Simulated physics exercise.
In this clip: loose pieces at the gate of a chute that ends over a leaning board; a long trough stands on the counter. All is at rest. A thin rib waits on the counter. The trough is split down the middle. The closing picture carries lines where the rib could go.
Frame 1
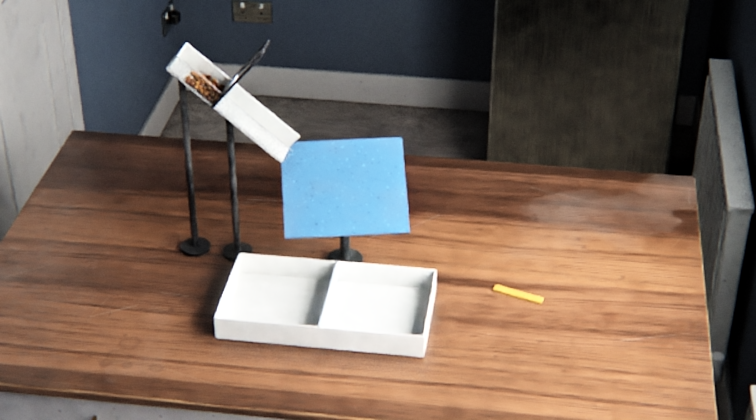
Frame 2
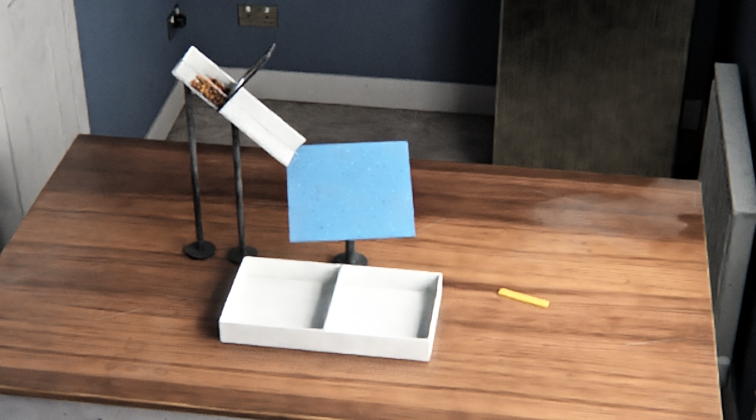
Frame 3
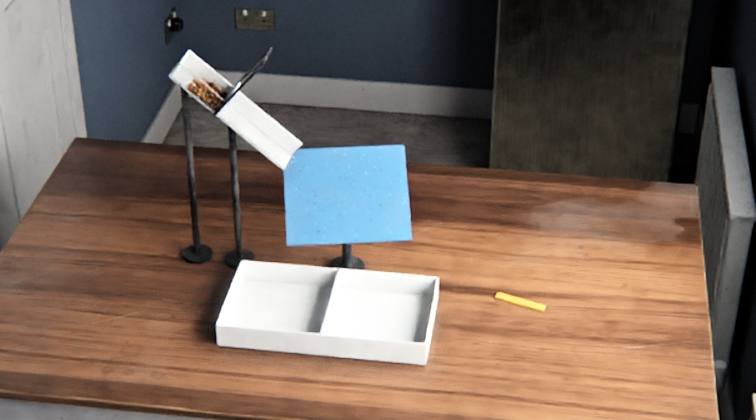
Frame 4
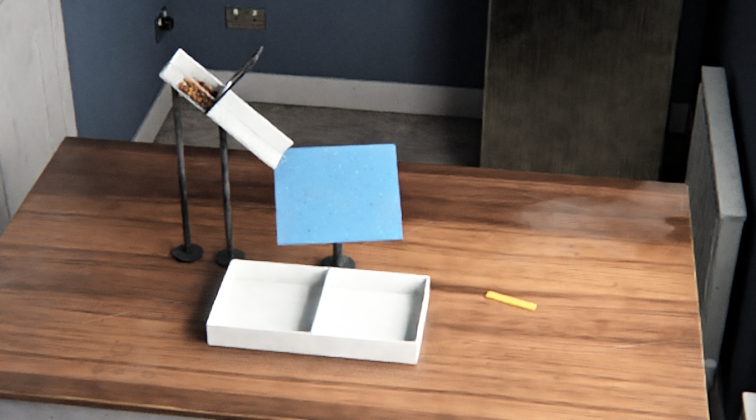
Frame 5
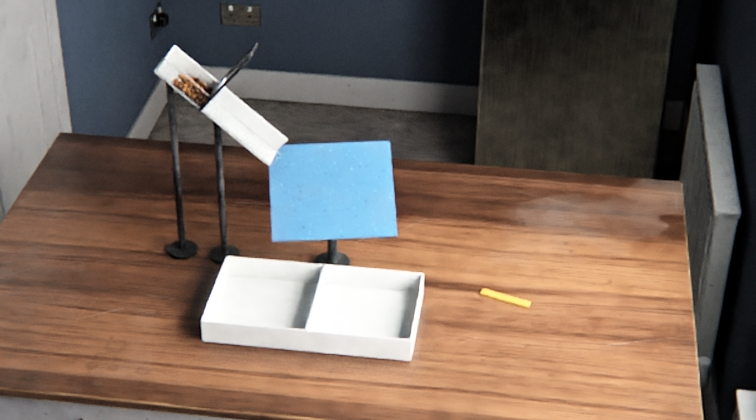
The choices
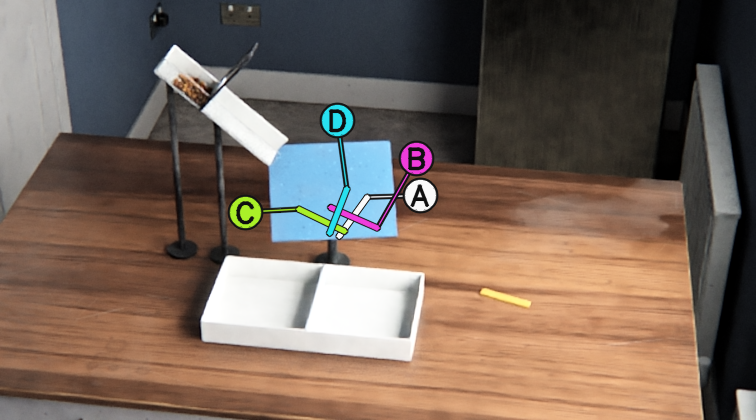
To begin with, brown pieces sit behind a dark gate in a raised white chute, above a tilted blue board and a white two-part trough on a wooden surface, with a small yellow strip at right. The view shifts slightly back and forth, but the objects themselves stay still throughout.
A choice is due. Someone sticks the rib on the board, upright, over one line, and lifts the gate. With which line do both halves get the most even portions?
The answer is line D.
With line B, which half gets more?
More lands on the right.
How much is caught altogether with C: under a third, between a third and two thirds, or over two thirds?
It is over two thirds.
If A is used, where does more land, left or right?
Right.
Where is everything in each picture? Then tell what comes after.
In the first frame, load behind the gate near (207, 87), cereal balls; lip of the chute near (285, 155), sloping fairly steeply.
In the second frame, middle of the board near (350, 190), tilted fairly steeply; middle of its low edge near (353, 239); of its high edge near (347, 143).
In the third frame, front corners of the trough near (217, 325) and (426, 344); front end of its middle wall near (320, 334); gate still shut near (234, 91).
In the fourth frame, middle of the load near (200, 94); lip near (278, 162).
In the fifth frame, middle of the load near (195, 90); lip near (273, 159).
On the marked copy, line A from (367, 197) to (339, 236); line B from (330, 207) to (377, 228); line C from (298, 209) to (344, 231); line D from (346, 188) to (329, 233).
For line A, of what is caught, a small share in the left half, all but a few in the right.
For line B, of what is caught, only a few in the left half, all but a few in the right.
For line C, of what is caught, none at all in the left half, the whole lot in the right.
For line D, of what is caught, close to two thirds in the left half, close to a third in the right.
